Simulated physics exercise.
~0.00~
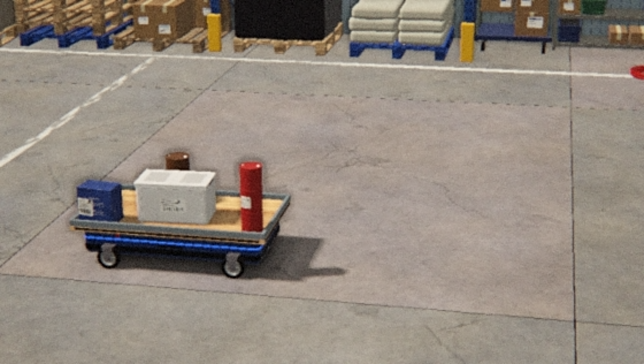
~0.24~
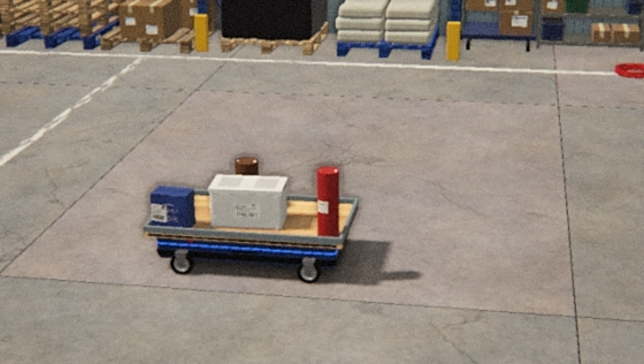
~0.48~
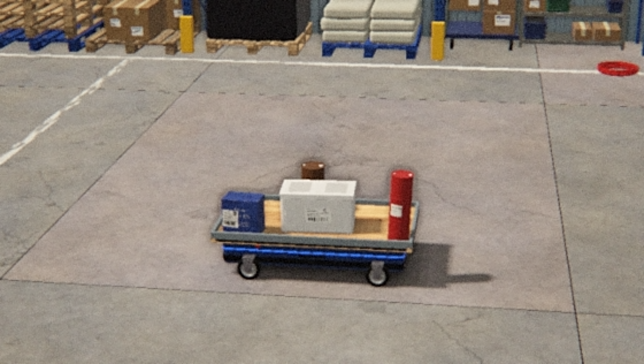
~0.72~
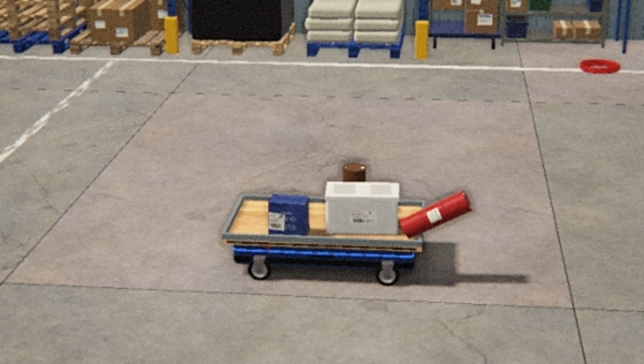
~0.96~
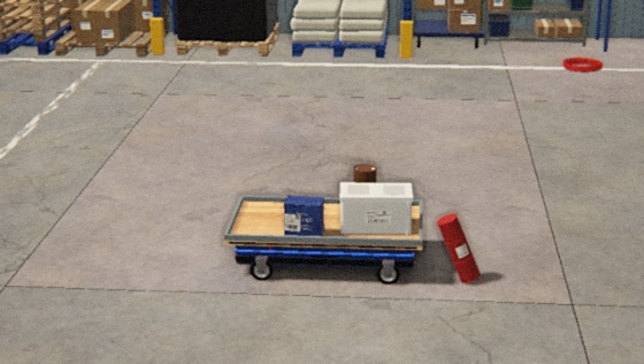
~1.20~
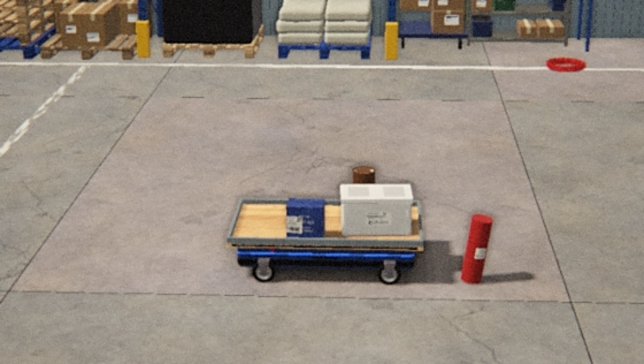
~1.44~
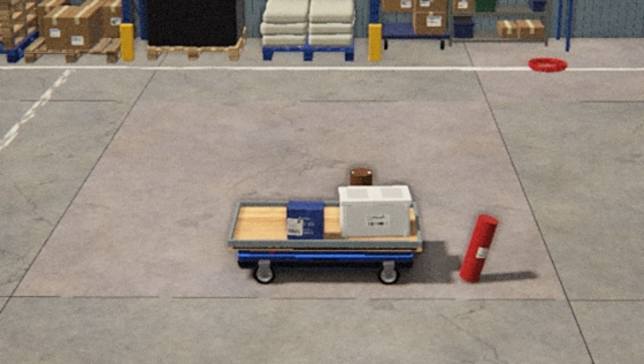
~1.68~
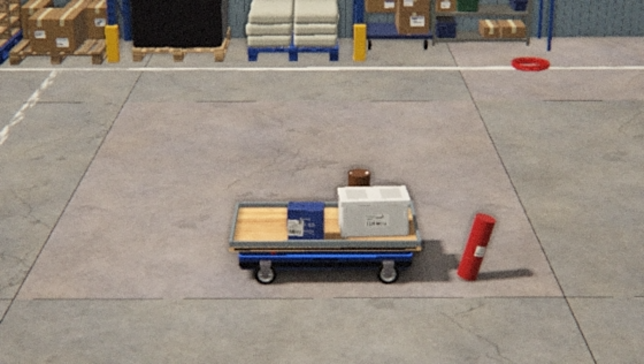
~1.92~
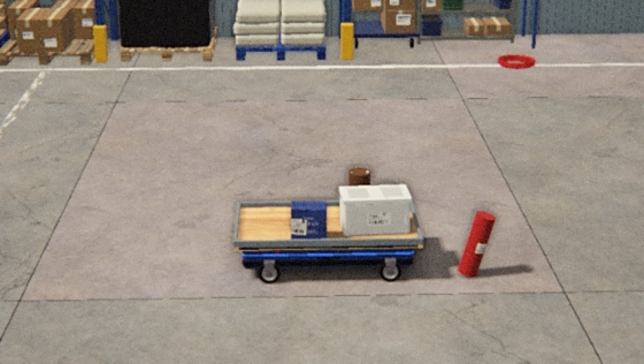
Warehouse floor with a loaded cart rolling right and stopping, its cargo sliding forward and a red canister tumbling off the front.
